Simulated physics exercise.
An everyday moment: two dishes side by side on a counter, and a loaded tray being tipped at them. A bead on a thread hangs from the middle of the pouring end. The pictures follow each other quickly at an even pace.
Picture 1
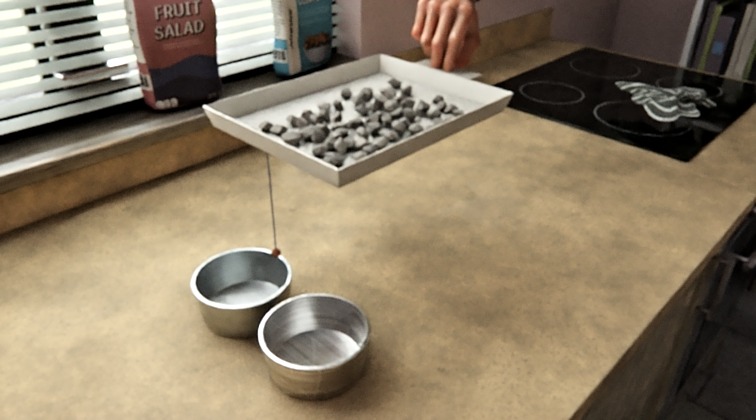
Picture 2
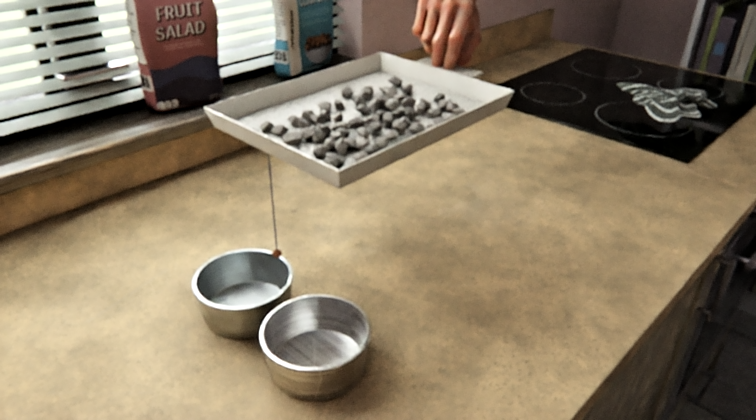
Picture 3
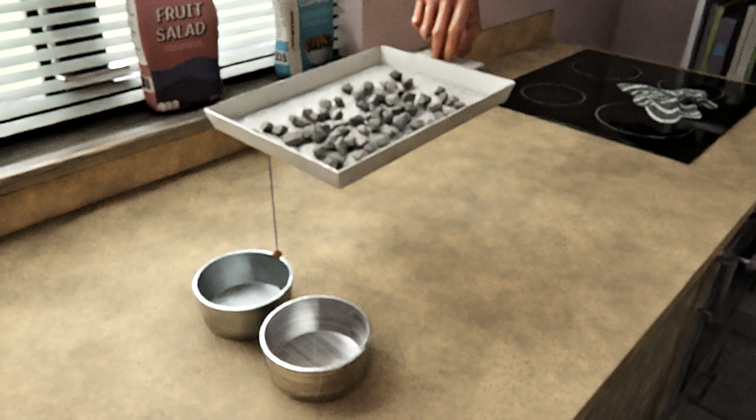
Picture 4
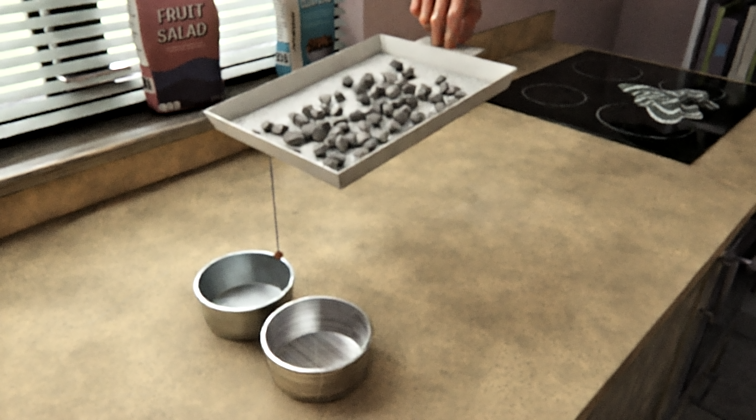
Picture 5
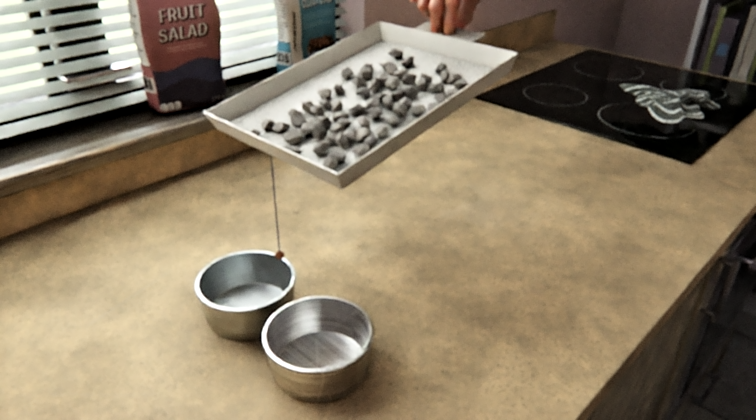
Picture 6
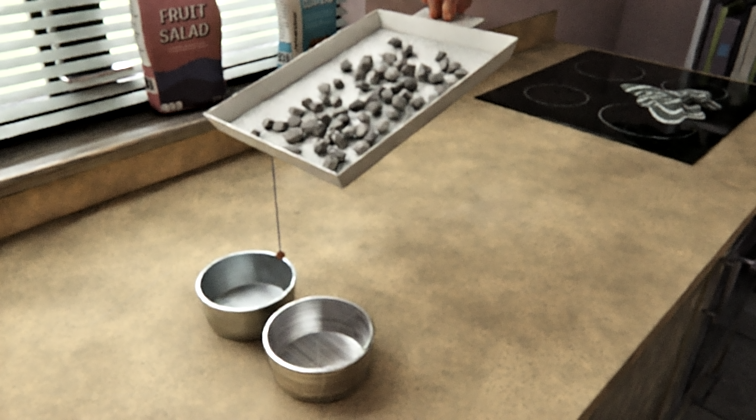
At the start, a hand holds a white tray of grey gravel level above two metal dishes on a counter, with a bead hanging on a thread from its near end. The hand then slowly raises the far end, tilting the tray a little toward the dishes, while the gravel stays spread across it.
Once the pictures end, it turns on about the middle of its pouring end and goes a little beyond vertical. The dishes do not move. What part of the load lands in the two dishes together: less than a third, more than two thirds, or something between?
They take between a third and two thirds between them.
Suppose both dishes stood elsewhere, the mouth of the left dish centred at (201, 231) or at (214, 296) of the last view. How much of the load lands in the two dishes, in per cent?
About 40 and 70 per cent.
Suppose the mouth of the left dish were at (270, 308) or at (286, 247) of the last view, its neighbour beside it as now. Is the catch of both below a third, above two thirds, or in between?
In turn: One to two thirds; under a third.
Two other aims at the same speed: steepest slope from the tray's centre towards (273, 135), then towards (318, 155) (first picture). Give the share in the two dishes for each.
In turn 30 and 90 in a hundred.
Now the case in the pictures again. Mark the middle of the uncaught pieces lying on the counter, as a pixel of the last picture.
At about (174, 333).
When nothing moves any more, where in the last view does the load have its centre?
Near (238, 316).
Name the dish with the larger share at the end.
The winner is the left dish.
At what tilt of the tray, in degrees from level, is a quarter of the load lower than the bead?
Near 100 degrees.
Shortly afterwards, tray tipped steeply; the whole lot on the tray.
Next, tray tipped right over; the bulk on the tray; only a few in the left dish; a little outside both; a little in the air.
Some moments later, tray tipped past a quarter turn; a little in the right dish; near half in the left dish; near half outside both.
In the end, tray tipped past a quarter turn; a little in the right dish; near half in the left dish; near half outside both.
